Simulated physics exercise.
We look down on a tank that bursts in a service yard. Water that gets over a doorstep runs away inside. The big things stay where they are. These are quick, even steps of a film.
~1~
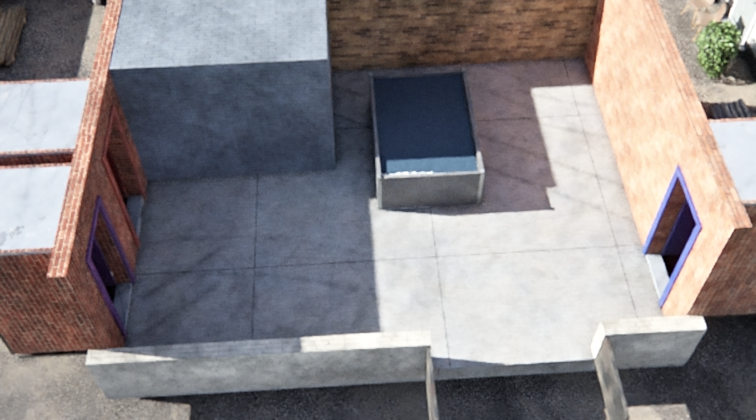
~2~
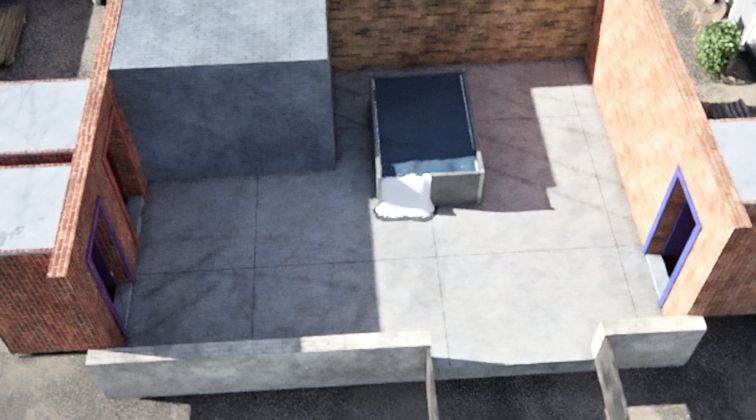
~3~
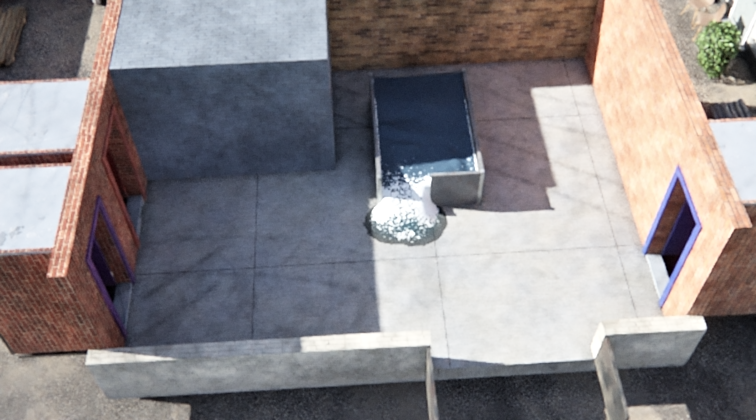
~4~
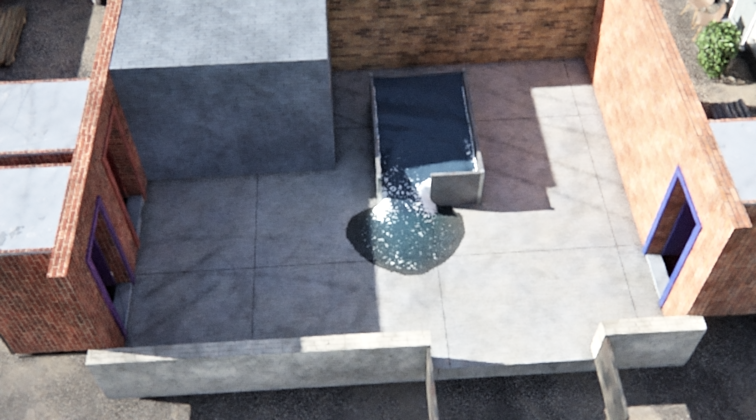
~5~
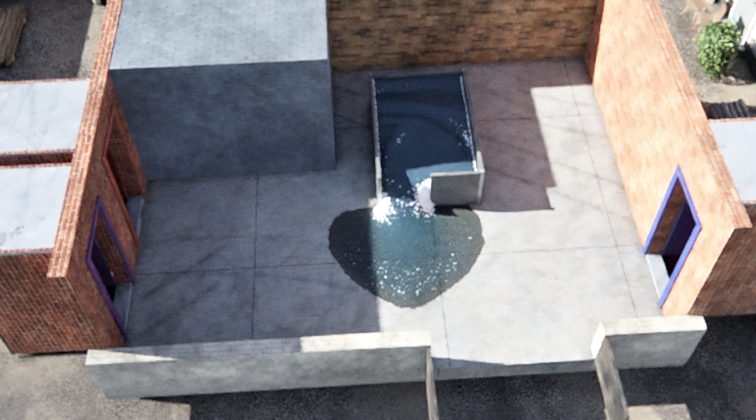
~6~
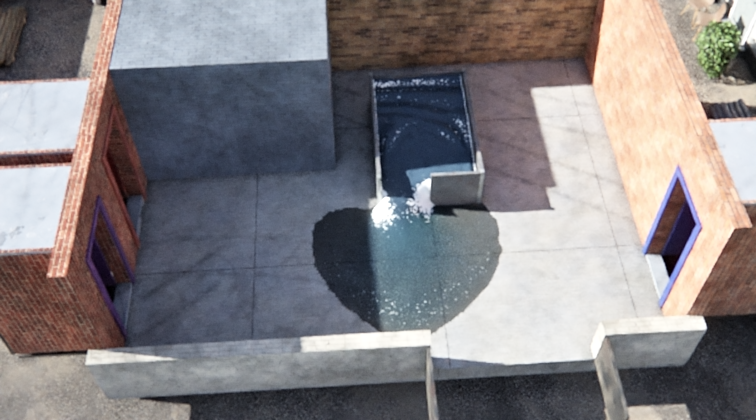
Water bursts from the front of an open tank and spreads across the paved yard.
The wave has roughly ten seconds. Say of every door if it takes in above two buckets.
One by one: The purple door lets in a lot; the red door admits no more than that; the blue door admits no more than that.
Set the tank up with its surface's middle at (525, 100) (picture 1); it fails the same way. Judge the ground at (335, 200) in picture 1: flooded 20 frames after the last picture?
Verdict: Free of water.
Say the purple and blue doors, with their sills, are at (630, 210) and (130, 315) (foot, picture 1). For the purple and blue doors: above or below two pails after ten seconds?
In short: The purple one keeps below it; the blue one lets more in.
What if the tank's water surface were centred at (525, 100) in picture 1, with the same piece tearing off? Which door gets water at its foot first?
I say the blue one.
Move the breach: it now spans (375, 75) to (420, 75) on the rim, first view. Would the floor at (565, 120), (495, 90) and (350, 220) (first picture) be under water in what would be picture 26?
In that order: Covered, under water, awash.
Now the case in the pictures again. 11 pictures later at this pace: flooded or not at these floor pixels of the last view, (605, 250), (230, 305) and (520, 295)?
In turn: Not flooded, flooded, covered.
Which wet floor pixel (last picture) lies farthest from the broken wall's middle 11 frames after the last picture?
Near (121, 374).
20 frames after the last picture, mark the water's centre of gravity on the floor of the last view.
Close to (367, 223).
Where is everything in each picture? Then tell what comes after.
The open tank at (424, 124) is whole and still, in the first frame.
The front is at (433, 212), out from the gap at (405, 196), in the second frame.
Water pours out at (405, 197) and has run to (435, 235), in the third frame.
Water pours out at (405, 197) and has run to (421, 269), in the fourth frame.
Water pours out at (405, 197) and has run to (402, 302), in the fifth frame.
The front is at a hidden place, out from the gap at (405, 197), in the sixth frame.
A moment on, water covers 25 % of the floor; the purple door not reached, the red door not reached, the blue door not reached.
Next, water covers 35 % of the floor; the purple door not reached, the red door not reached, the blue door not reached.
Then, water covers 35 % of the floor; the purple door over two buckets in, the red door wet at the sill, nothing in, the blue door not reached.
Later, water covers 50 % of the floor; the purple door far over two buckets in, the red door wet at the sill, nothing in, the blue door not reached.
In the end, water covers 55 % of the floor; the purple door far over two buckets in, the red door wet at the sill, nothing in, the blue door not reached.
